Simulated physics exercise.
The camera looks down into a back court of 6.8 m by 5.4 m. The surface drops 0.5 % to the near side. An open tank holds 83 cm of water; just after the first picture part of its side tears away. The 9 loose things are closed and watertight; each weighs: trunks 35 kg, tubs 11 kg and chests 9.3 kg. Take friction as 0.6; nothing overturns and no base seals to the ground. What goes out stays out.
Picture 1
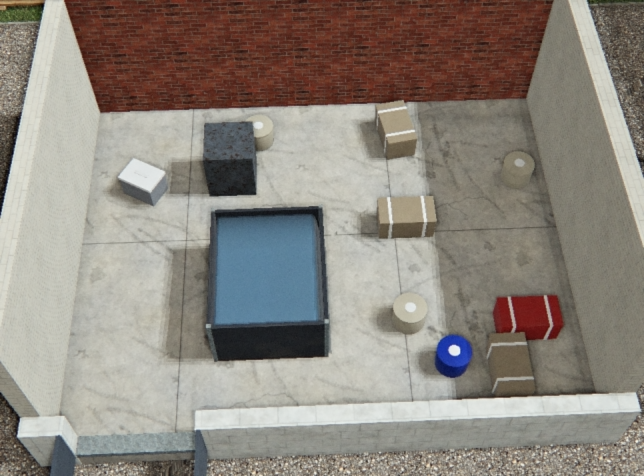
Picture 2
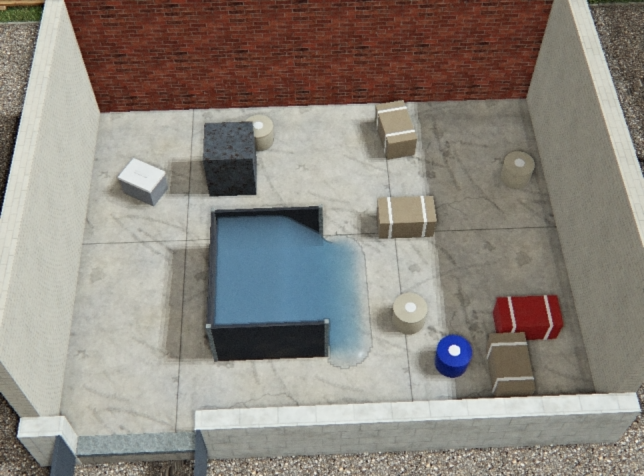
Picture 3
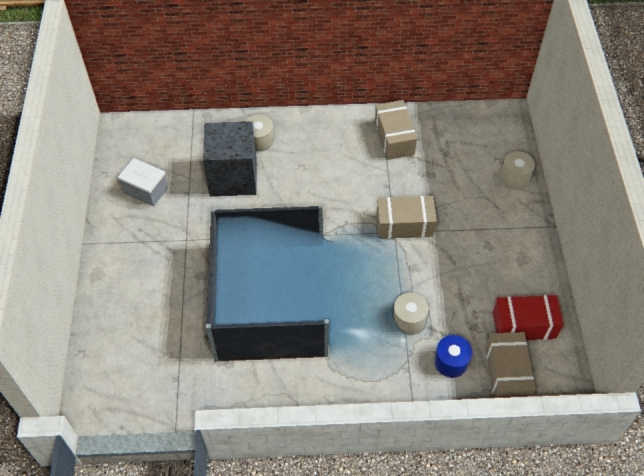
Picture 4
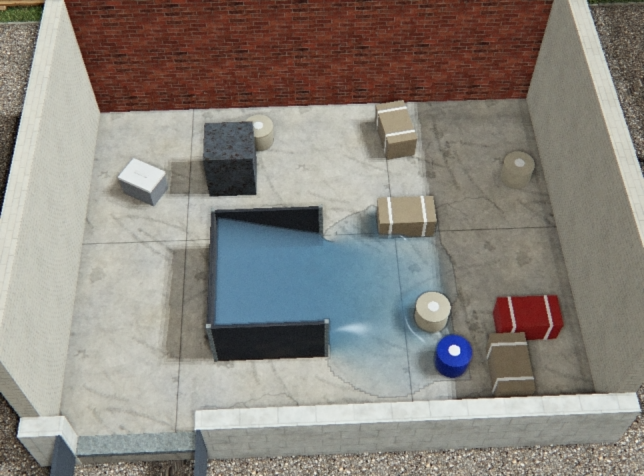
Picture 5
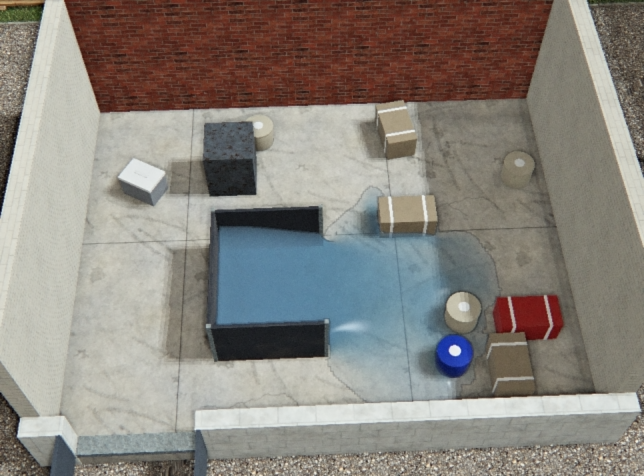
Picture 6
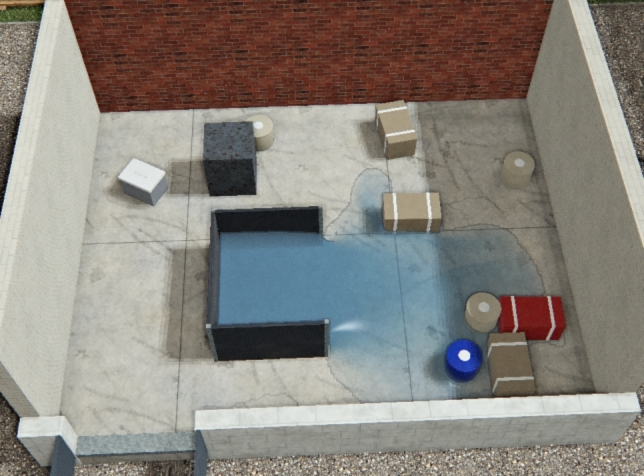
In the video, water pours through the open right side of a dark tank in a walled court and spreads across the floor, pushing a pale tub rightward toward a red trunk, then slightly shifting a blue tub and a tan chest.
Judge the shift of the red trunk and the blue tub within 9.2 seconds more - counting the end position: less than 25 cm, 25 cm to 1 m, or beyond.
The red trunk ends far away; the blue tub gets carried off.
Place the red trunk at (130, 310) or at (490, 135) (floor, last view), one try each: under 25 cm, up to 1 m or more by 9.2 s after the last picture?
In turn: It holds its place; it ends far away.
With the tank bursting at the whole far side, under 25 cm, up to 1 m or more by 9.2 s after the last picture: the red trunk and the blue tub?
Then the red trunk stays put, the blue tub holds its place.
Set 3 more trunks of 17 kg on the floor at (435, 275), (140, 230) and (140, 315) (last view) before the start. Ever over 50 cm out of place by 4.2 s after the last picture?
In turn: More, short of it, short of it.
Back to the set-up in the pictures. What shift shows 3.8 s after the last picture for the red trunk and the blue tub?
About 150 and 250 cm.
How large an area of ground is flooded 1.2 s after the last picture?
About 18 m2.
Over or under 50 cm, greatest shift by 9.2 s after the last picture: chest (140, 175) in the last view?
It is under.
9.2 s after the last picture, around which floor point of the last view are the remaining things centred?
Near (279, 206).
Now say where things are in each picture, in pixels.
The red trunk at (530, 311) rests on the ground; the blue tub at (454, 351), on the bottom; 2.3 m2 under water; 0 of 9 have shifted, in the first picture.
The red trunk at (530, 311) rests on the ground; the blue tub at (454, 351), on the bottom; 3.4 m2 under water; 0 of 9 have shifted, in the second picture.
The red trunk at (530, 311) rests on the ground; the blue tub at (454, 351) rests on the ground; water covers 4.7 m2; 0 of 9 have shifted, in the third picture.
The red trunk at (530, 311), on the bottom; the blue tub at (454, 351) rests on the ground; water covers 6.2 m2; 1 of 9 have shifted, in the fourth picture.
The red trunk at (530, 311), on the bottom; the blue tub at (455, 351) rests on the ground; 7.9 m2 under water; 1 of 9 have shifted, in the fifth picture.
The red trunk at (533, 311) rests on the ground, 4 cm from its start; the blue tub at (464, 356) rests on the ground, 14 cm from its start; 9.8 m2 under water; 3 of 9 have shifted, in the sixth picture.
Then, 1.2 s after the last picture the red trunk is near (558, 310), 0.3 m from its start, afloat; the blue tub is near (516, 385), 0.9 m from its start, afloat; 0 of 9 are out; 4 afloat.
Then, 3.8 s after the last picture the red trunk is near (477, 217), 1.6 m from its start, aground; the blue tub is near (255, 394), 2.6 m from its start, aground; 0 of 9 are out; 3 afloat.
Then, 6.2 s after the last picture the red trunk is near (470, 199), 1.9 m from its start, aground; the blue tub is near (139, 395), 4.0 m from its start, aground; 0 of 9 are out; 2 afloat.
Then, 9.2 s after the last picture the red trunk is near (470, 199), 1.9 m from its start, aground; the blue tub is near (139, 395), 4.0 m from its start, aground; 0 of 9 are out; 3 afloat.
